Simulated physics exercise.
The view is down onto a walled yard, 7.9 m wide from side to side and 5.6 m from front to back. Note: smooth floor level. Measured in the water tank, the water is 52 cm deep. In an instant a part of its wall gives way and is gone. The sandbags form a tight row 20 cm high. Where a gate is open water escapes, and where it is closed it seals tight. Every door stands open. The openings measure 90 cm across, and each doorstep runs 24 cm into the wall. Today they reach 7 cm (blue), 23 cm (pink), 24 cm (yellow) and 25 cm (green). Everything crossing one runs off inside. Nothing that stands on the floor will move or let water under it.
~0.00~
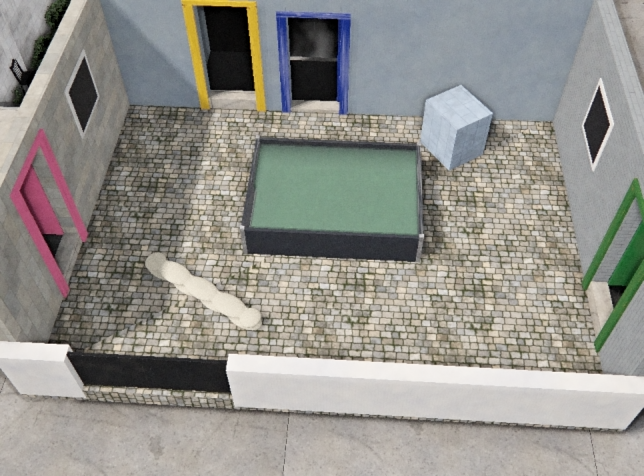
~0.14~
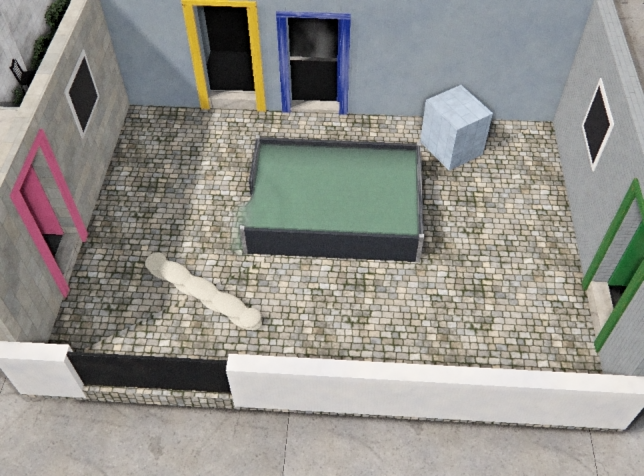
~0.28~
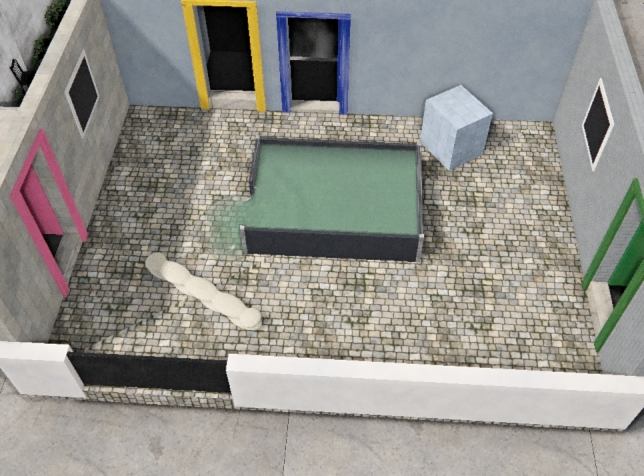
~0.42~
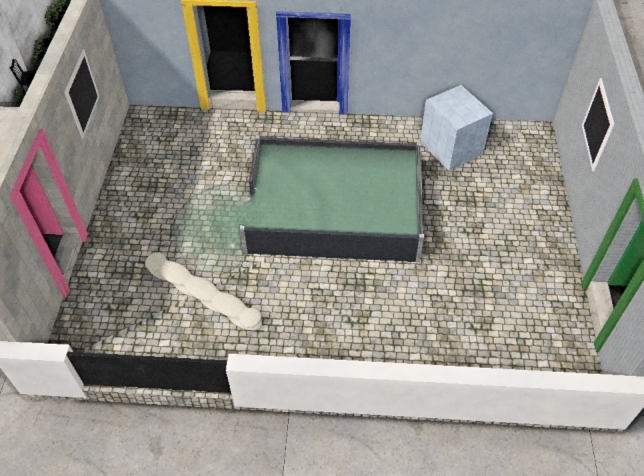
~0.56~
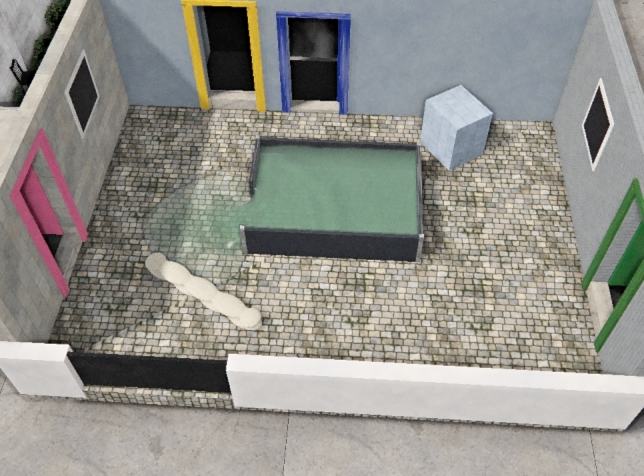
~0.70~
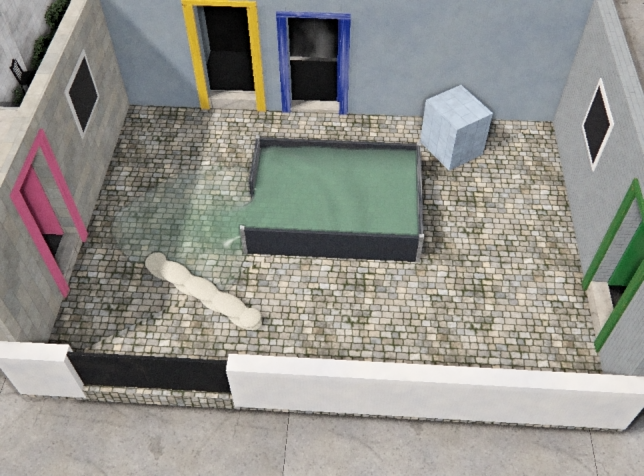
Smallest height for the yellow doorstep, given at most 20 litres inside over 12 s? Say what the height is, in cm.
About 5 cm.
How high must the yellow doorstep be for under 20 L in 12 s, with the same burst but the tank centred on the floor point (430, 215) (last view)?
With that change, some 6.0 centimetres.
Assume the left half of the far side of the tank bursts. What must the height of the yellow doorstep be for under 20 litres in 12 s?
It needs to be about 18 cm high.
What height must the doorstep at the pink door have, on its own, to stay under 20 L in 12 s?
Pink - roughly 17 cm.
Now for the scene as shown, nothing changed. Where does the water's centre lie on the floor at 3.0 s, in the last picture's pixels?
Centre estimate: (258, 212) px, approximately.
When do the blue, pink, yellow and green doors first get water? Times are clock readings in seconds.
Blue: 4.0 s; pink: 1.1 s; yellow: 3.2 s; green: 8.0 s.
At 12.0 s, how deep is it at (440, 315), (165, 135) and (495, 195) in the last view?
Close to 4, 7 and 5 cm, one after the other.
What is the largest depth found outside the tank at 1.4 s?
Max depth: About 30 cm.
After 1.4 s water covers 15 % of the floor, deepest (30 cm) near (243, 230); it has not reached the yellow door.
After 3.0 s water covers 30 % of the floor, deepest (28 cm) near (104, 215); it has not reached the yellow door.
After 12.0 s water covers 95 % of the floor, deepest (10 cm) near (39, 371); 5 cm at the yellow door, 0 litres in over its 24 cm doorstep.
At the yellow door as built, the water arrived by 3.3 s and peaked near 9 cm at 5.0 s.
With a doorstep of 4.5 cm, 27 litres would have come in within the 12 s; with 6 cm, 11 litres. So under 20 litres takes about 5 cm.
